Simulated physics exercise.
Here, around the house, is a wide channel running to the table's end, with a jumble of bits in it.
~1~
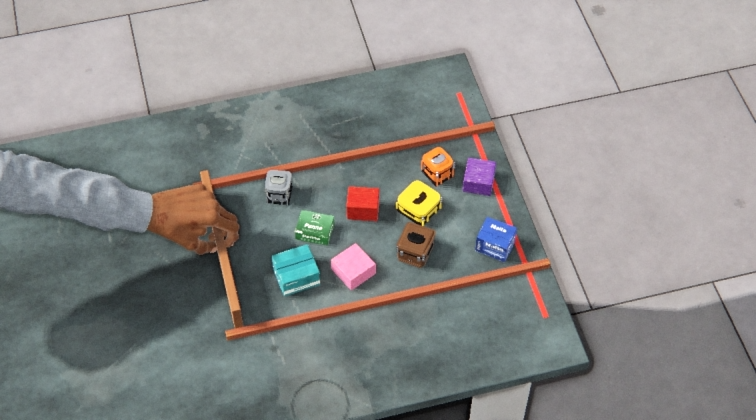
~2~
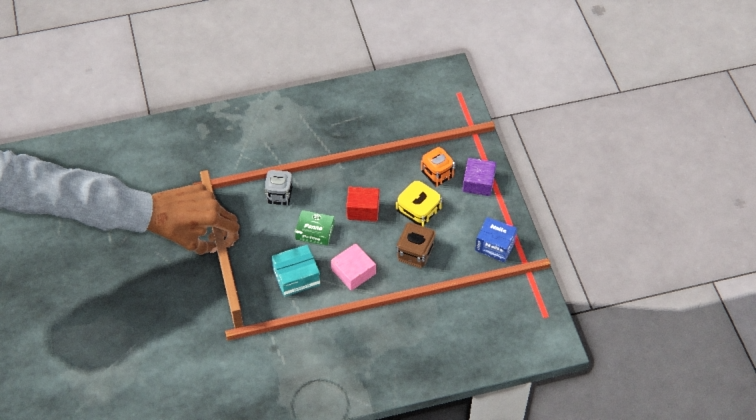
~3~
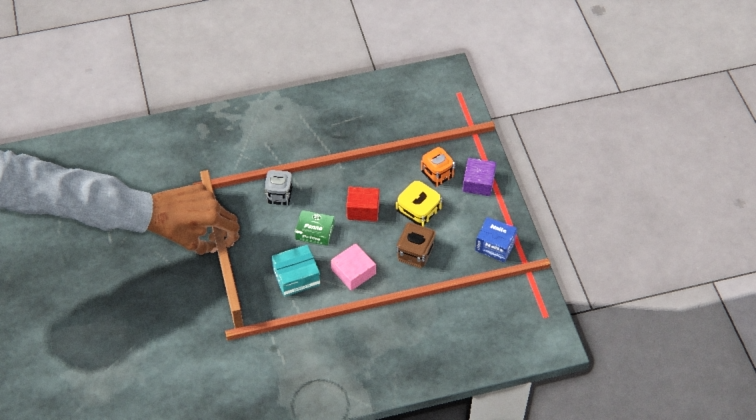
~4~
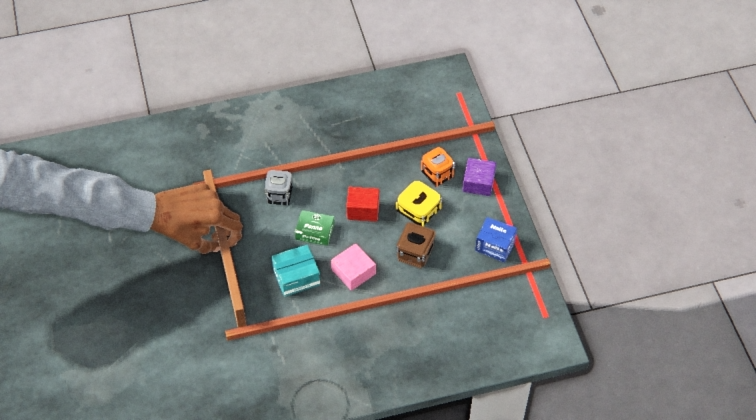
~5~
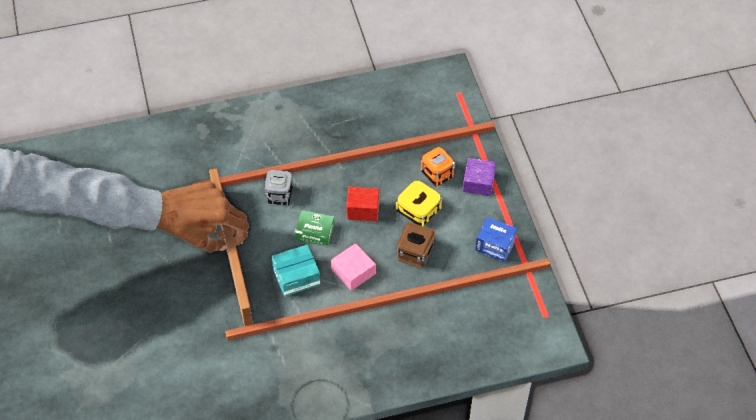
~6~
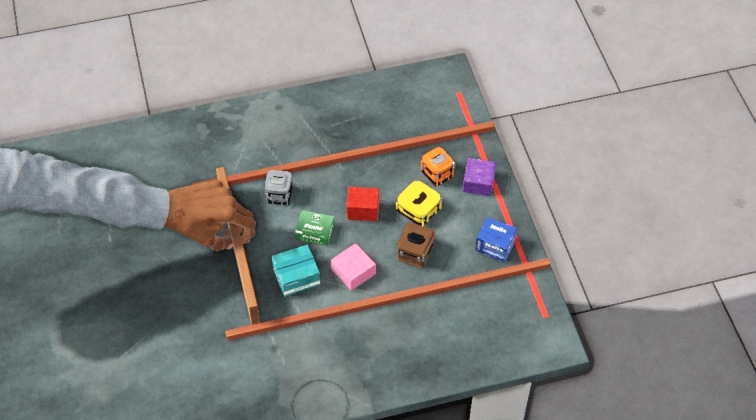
A hand in a grey knitted sleeve holds a wooden board at the left end of a railed channel on a dark green tabletop, seen from above against grey paving. Between the rails sit grey, green, teal, pink, red, brown, yellow, orange, purple and blue blocks and boxes, with red tape crossing at the right. The hand slides the board slightly rightward, while the pieces and camera stay still.
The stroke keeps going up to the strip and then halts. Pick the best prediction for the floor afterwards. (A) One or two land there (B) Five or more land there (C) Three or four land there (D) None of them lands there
Answer: B.
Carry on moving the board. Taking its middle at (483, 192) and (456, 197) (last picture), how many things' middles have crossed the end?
That would be 6 and 4.
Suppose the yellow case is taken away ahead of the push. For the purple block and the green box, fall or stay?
Well, the purple block goes off the edge while the green box is still there.
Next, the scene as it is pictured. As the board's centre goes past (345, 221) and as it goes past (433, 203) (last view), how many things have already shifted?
The first number is 7, the next one 10.
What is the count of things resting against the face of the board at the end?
All in all, 3.
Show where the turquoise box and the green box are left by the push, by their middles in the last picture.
Result: One about (531, 220), other about (511, 177).
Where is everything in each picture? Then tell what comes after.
In the first frame, purple block (479, 177); blue box (496, 240); orange case (438, 166); board (221, 248); tape (500, 198).
In the second frame, blue box (496, 240); yellow case (419, 204).
In the third frame, orange case (438, 167); pink block (354, 267).
In the fourth frame, purple block (479, 177); grey case (279, 188).
In the fifth frame, blue box (496, 240); board (231, 246).
In the sixth frame, purple block (479, 177); blue box (496, 240); orange case (438, 167); board (237, 245); tape (500, 198).
A little later, none off yet; purple block at rest near (479, 177); blue box at rest near (496, 240); orange case at rest near (438, 167).
When it is over, the number that fall off is five or more; down, pink block, red block, brown case, yellow case, orange case, blue box and purple block.
